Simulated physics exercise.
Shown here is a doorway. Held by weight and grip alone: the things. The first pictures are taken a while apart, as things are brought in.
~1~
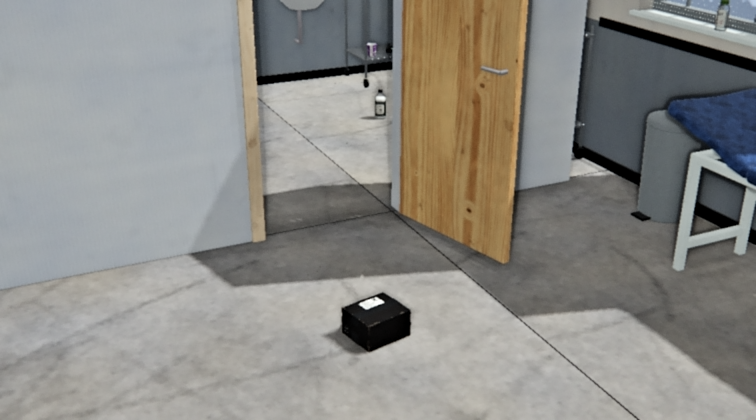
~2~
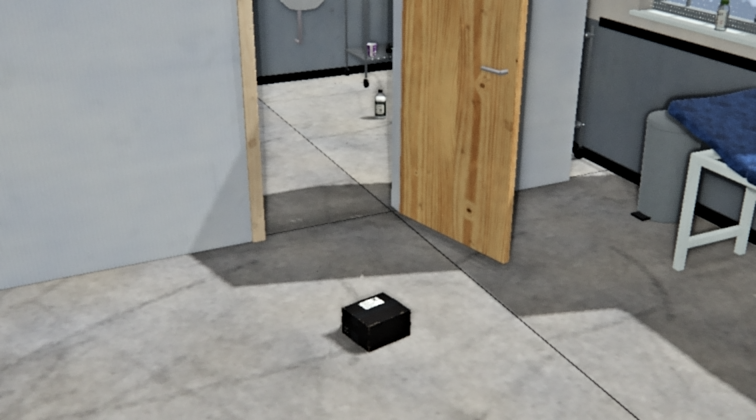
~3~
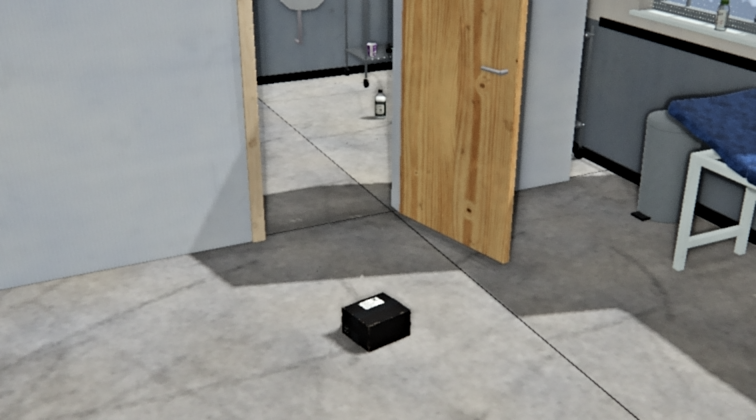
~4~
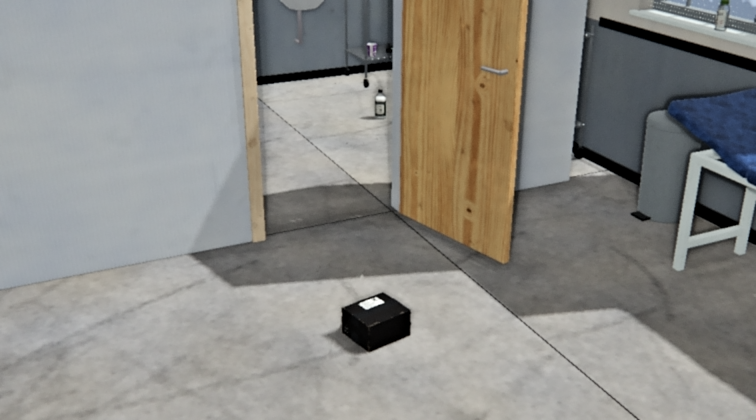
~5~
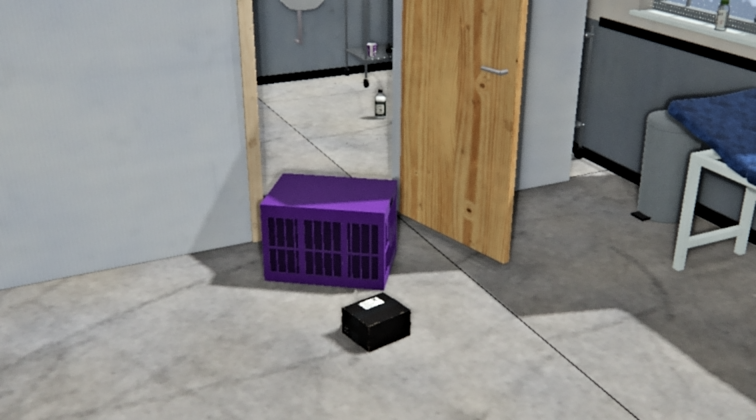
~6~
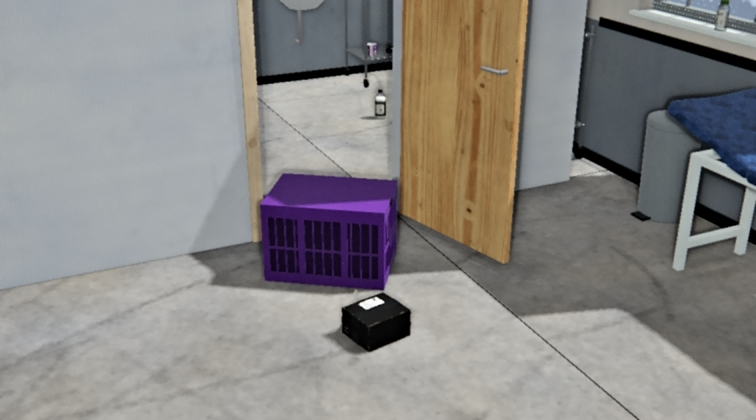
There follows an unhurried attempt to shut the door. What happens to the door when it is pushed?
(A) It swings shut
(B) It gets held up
B, it gets held up.
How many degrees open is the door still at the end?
It stays open at around 60°.
Then, 0.60 s later than the last frame, door at 95°.
Then, 0.90 s later than the last frame, door at 84°.
Then, 1.20 s later than the last frame, door at 71°.
Then, 1.50 s later than the last frame, door at 60°; purple chest moved a little near (328, 230).
When it is over, door at 59°; both as before. End places, in pixels of the last picture, purple chest near (327, 230).
